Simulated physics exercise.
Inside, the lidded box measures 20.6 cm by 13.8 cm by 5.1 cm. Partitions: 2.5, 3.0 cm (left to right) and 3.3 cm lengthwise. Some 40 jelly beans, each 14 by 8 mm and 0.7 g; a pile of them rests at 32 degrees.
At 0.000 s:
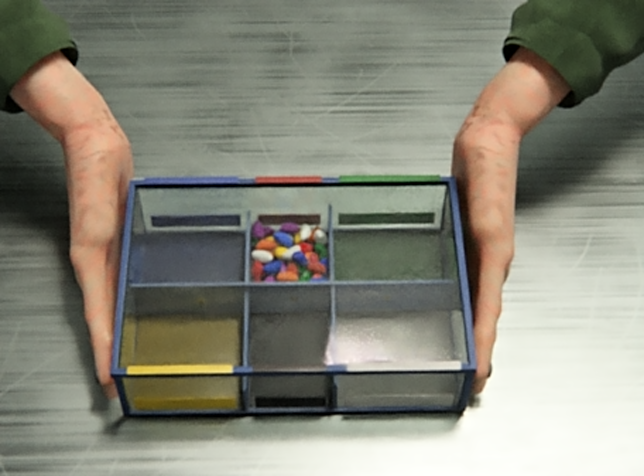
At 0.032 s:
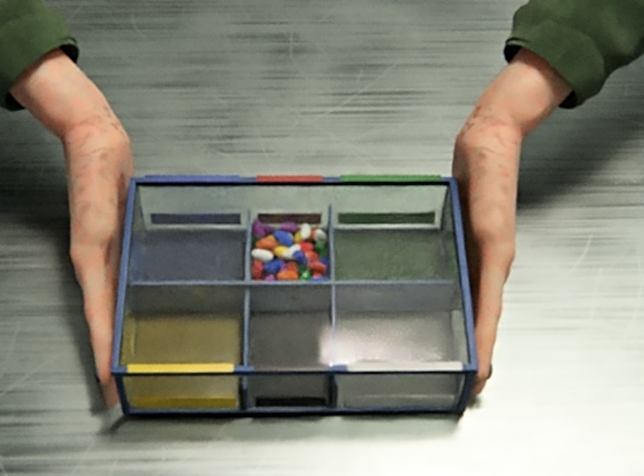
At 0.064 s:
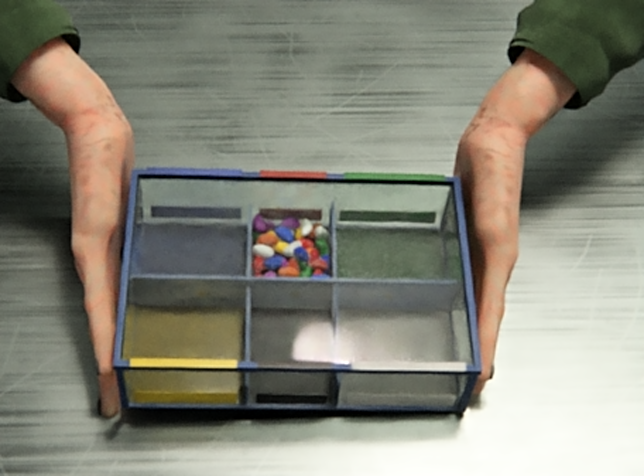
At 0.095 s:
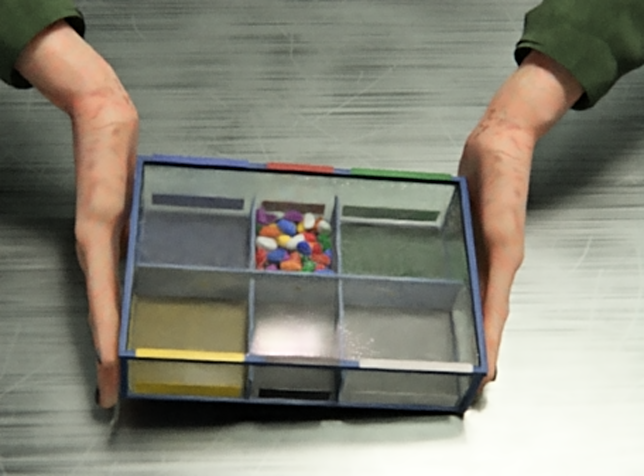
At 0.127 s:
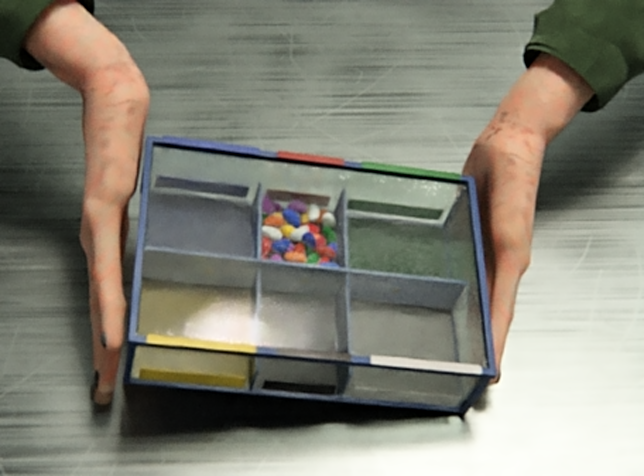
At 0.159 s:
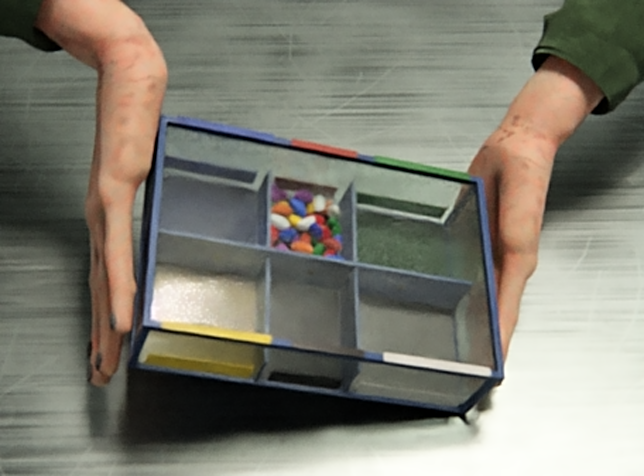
We see two hands holding a clear-lidded, six-compartment box with colourful jelly beans in its top middle section; the hands gradually tilt it clockwise, raising the left side more while the beans stay in their compartment.
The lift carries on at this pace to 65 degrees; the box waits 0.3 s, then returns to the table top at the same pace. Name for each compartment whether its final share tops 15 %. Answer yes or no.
Red compartment: Yes; blue compartment: No; green compartment: No; yellow compartment: No; white compartment: No; black compartment: No.
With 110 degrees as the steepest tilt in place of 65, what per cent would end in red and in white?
Then: Red 0, white 40.
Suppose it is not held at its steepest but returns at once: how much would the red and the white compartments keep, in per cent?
Then: Red 95, white 0.
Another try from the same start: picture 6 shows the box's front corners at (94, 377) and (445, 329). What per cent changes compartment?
It would be near 10 per cent.
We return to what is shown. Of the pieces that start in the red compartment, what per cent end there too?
Roughly 100 per cent.
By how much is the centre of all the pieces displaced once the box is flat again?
Some 1.5 cm.
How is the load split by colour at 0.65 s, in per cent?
Red 95, blue 0, green 5, yellow 0, white 0, black 0.
Then, at 0.65 s, tilt 65 degrees; red 95 %, green 5 %.
After 0.98 s, tilt 39 degrees; red 95 %, green 5 %.
Then, at 1.41 s, tilt 0 degrees; red 95 %, green 5 %.
At rest (1.7 s), red 95 %, blue 0 %, green 5 %, yellow 0 %, white 0 %, black 0 %.
